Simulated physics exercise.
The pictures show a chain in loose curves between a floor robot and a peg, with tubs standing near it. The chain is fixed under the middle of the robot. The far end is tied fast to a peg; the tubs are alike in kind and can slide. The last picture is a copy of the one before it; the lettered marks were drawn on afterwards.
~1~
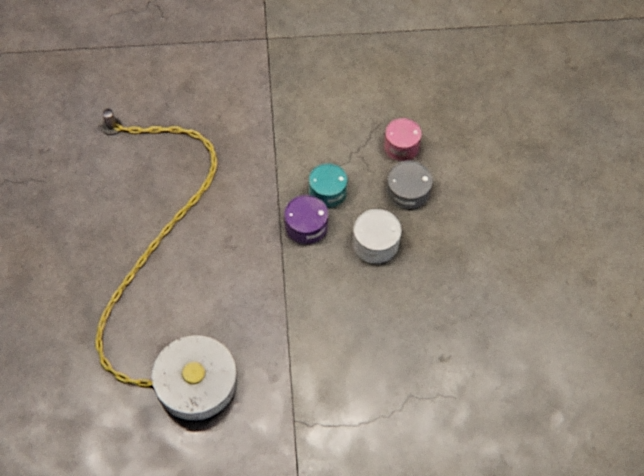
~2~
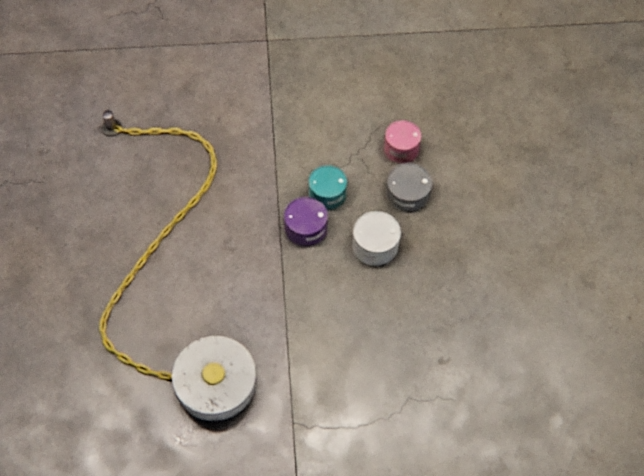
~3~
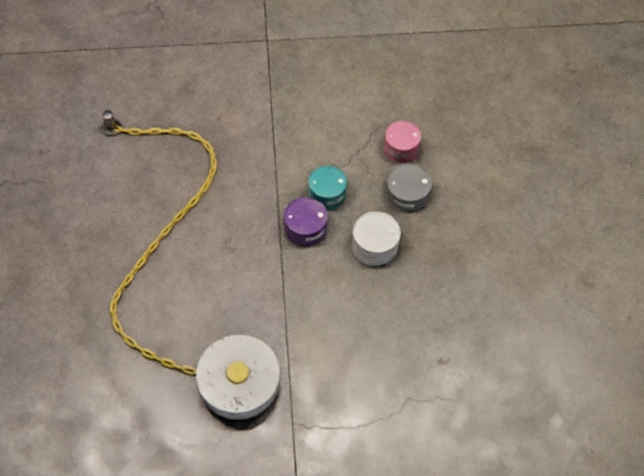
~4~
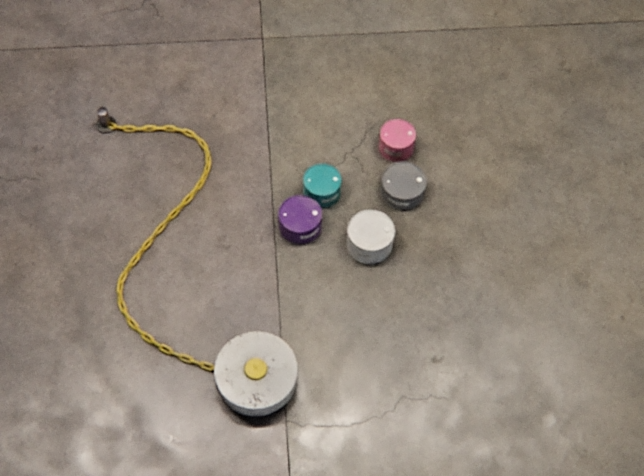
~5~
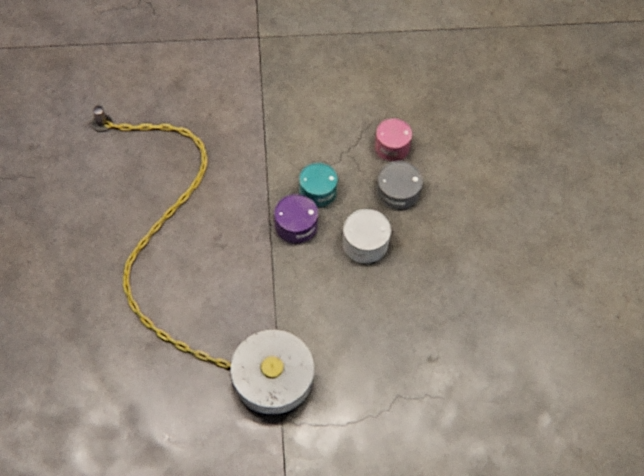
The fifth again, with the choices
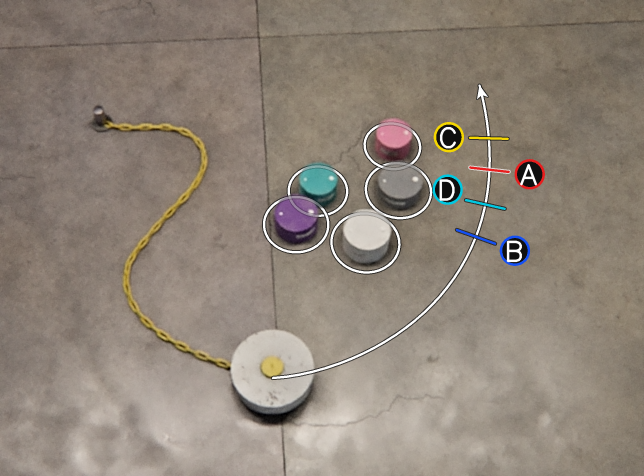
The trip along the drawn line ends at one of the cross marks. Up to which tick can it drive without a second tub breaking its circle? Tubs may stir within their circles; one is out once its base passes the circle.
The limit holds up to A.
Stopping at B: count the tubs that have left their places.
The count is none.
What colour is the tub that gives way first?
The white tub.
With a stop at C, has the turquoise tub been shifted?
Yes.
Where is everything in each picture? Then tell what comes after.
The first picture shows robot (195, 378); peg (110, 120); grey tub (409, 185).
The second picture shows robot (215, 379); pink tub (402, 142).
The third picture shows robot (239, 378); turquoise tub (327, 188).
The fourth picture shows robot (256, 374); peg (104, 118).
The fifth picture shows robot (273, 373); pink tub (393, 140); white tub (366, 236); turquoise tub (318, 185).
On the marked copy, A at (490, 170); B at (476, 237); C at (489, 138); D at (485, 204); the route from (273, 378) via (466, 259) to (479, 85).
Taking A. A third of the way, robot (394, 331).
Two thirds of the way, robot (471, 247).
When it is over, robot (492, 163); white tub (362, 211); one over the rings.
As for the rest, B is within the limit but short; C has three over the rings; D is within the limit but short.
